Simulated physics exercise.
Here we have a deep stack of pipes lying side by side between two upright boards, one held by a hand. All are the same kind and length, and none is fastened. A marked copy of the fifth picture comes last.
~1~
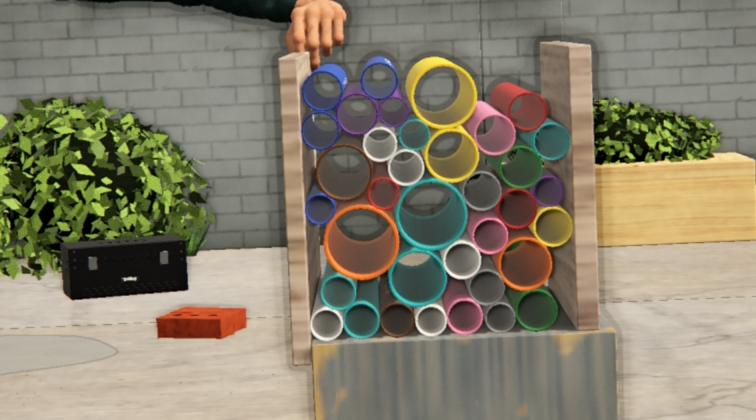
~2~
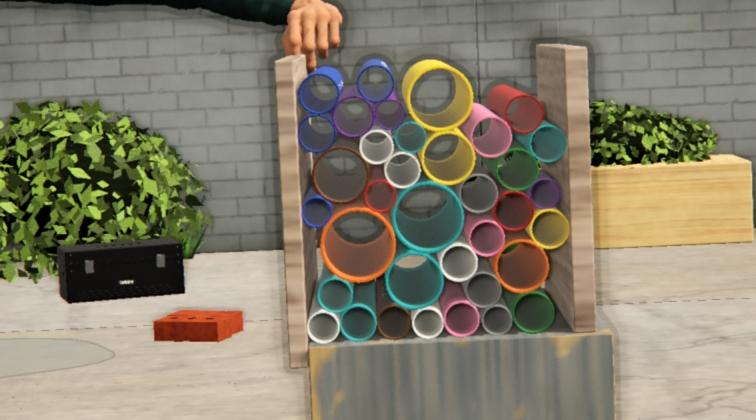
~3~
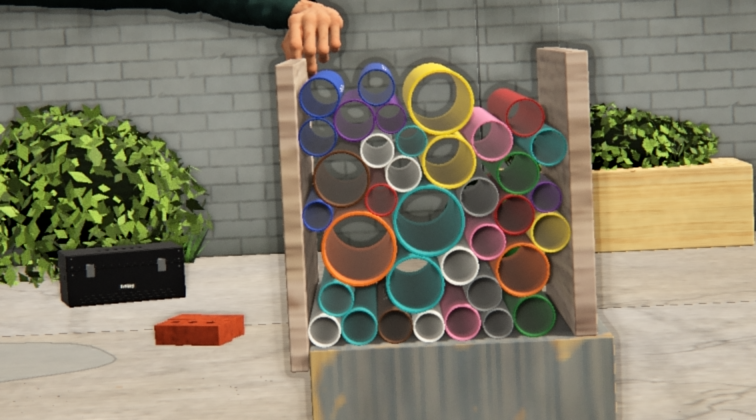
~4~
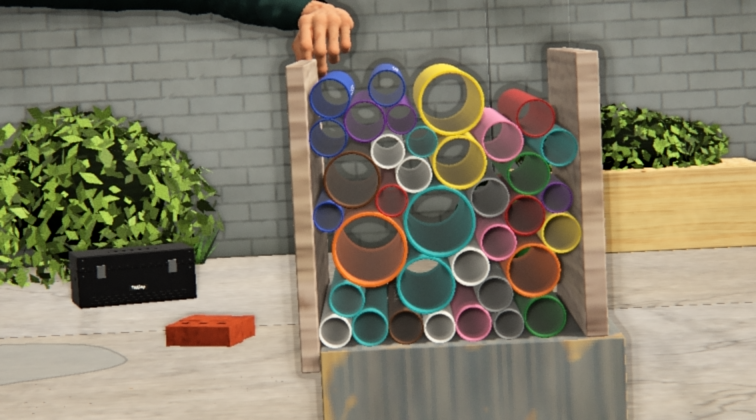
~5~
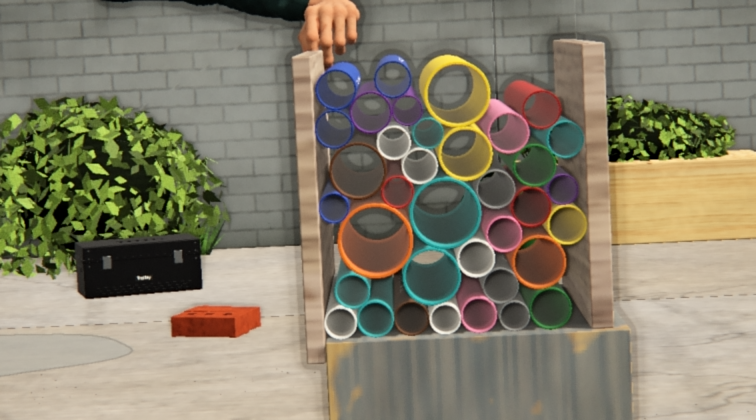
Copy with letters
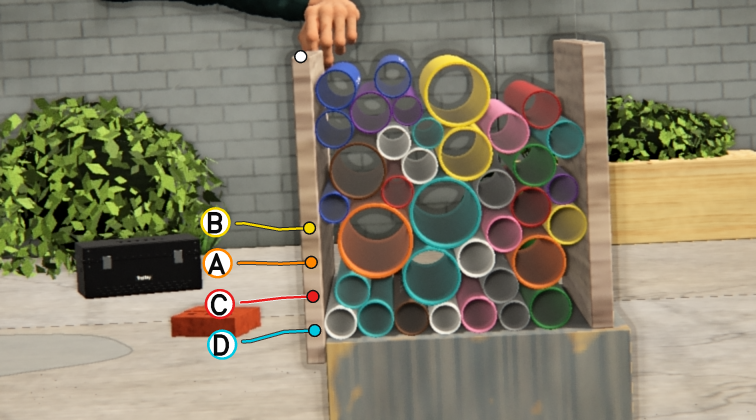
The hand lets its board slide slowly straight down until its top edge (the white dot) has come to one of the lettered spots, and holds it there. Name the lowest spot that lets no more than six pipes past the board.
B is the limit.
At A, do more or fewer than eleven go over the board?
At A, fewer than eleven.
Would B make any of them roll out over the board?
Yes, at B.
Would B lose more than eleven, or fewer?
It loses fewer than eleven.
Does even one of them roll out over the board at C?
Yes, at C.
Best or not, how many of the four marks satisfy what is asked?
One of the four.
On the marked copy, A at (311, 263); B at (309, 228); C at (313, 297); D at (315, 331); the white dot at (301, 57).
Taking B. A third of the way, top of the board (316, 150).
Two thirds of the way, top of the board (320, 226).
When it is over, top of the board (320, 226), four out over the board.
As for the rest, A seven out over the board; C seven out over the board; D more than six out over the board.
